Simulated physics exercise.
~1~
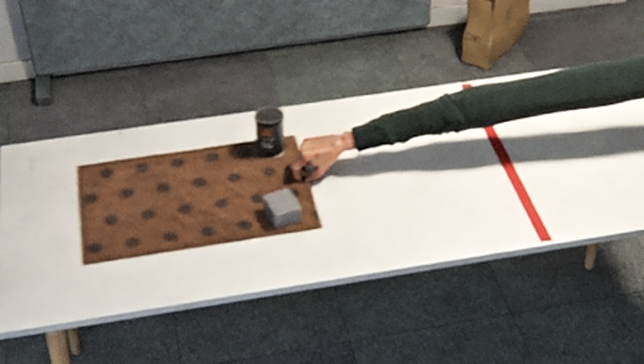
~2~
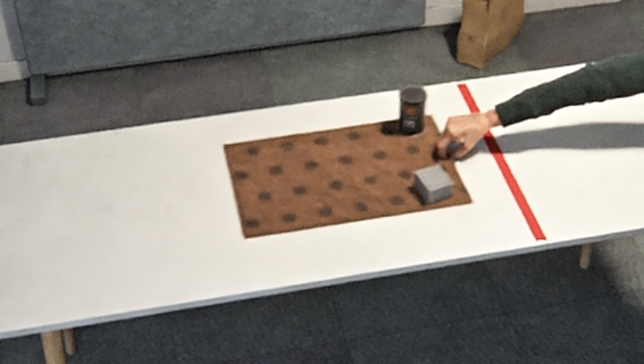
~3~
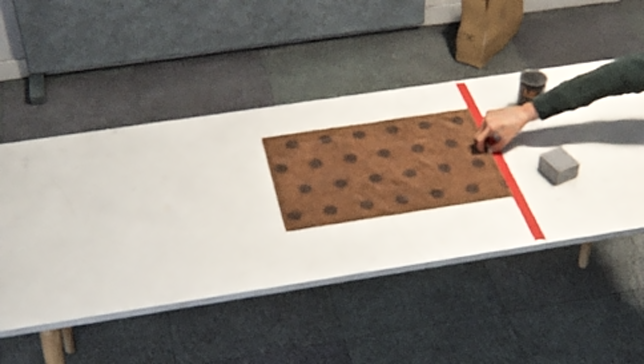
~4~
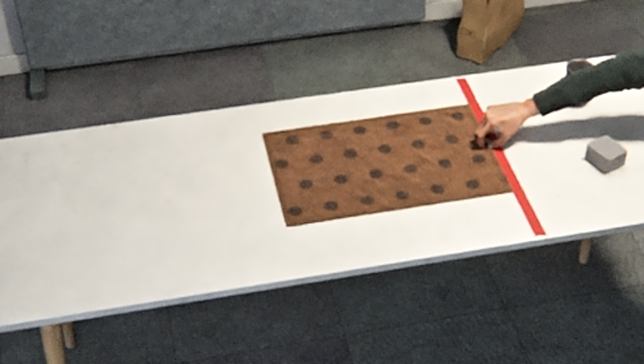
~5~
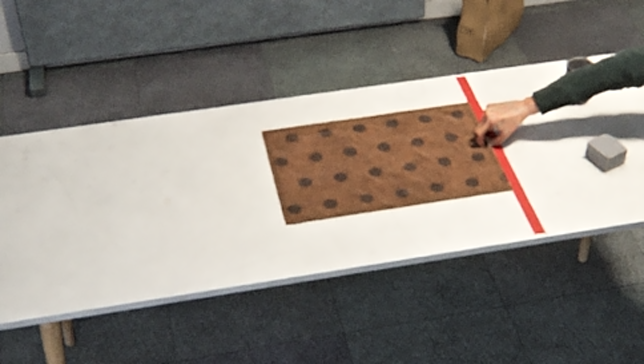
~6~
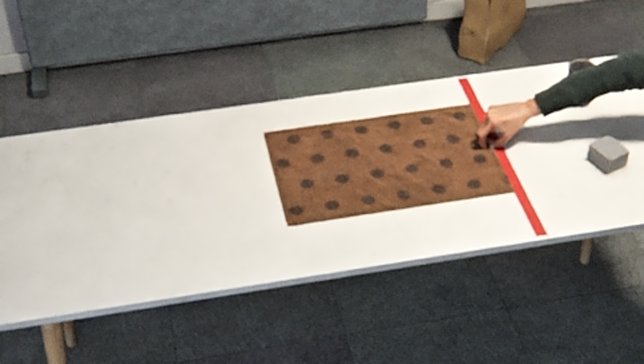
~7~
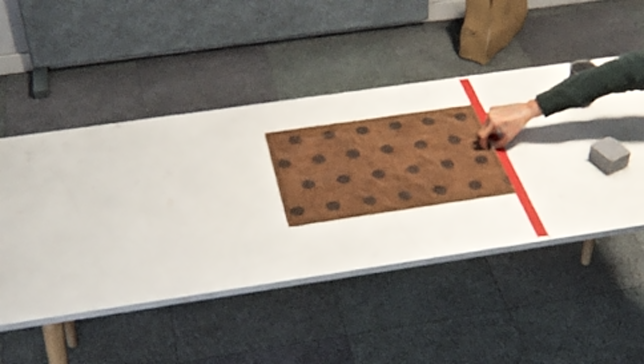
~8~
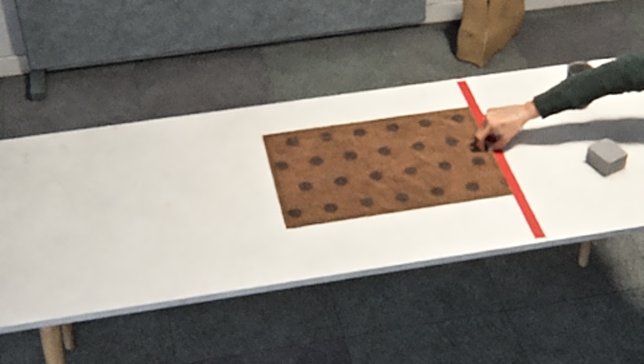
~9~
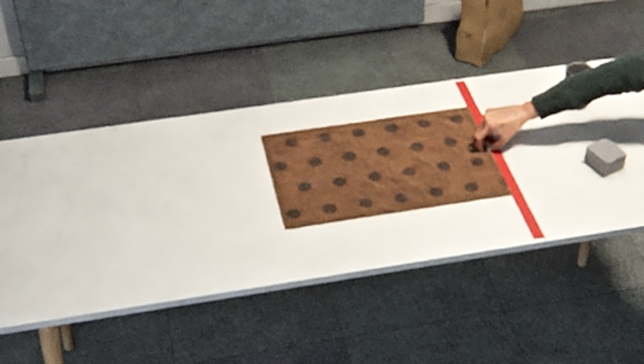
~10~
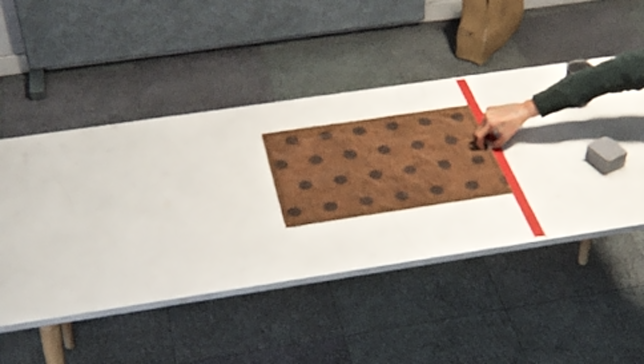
Brown spotted mat carrying a black tin and grey block, pulled right by a hand, stopping at red tape as both slide off ahead.
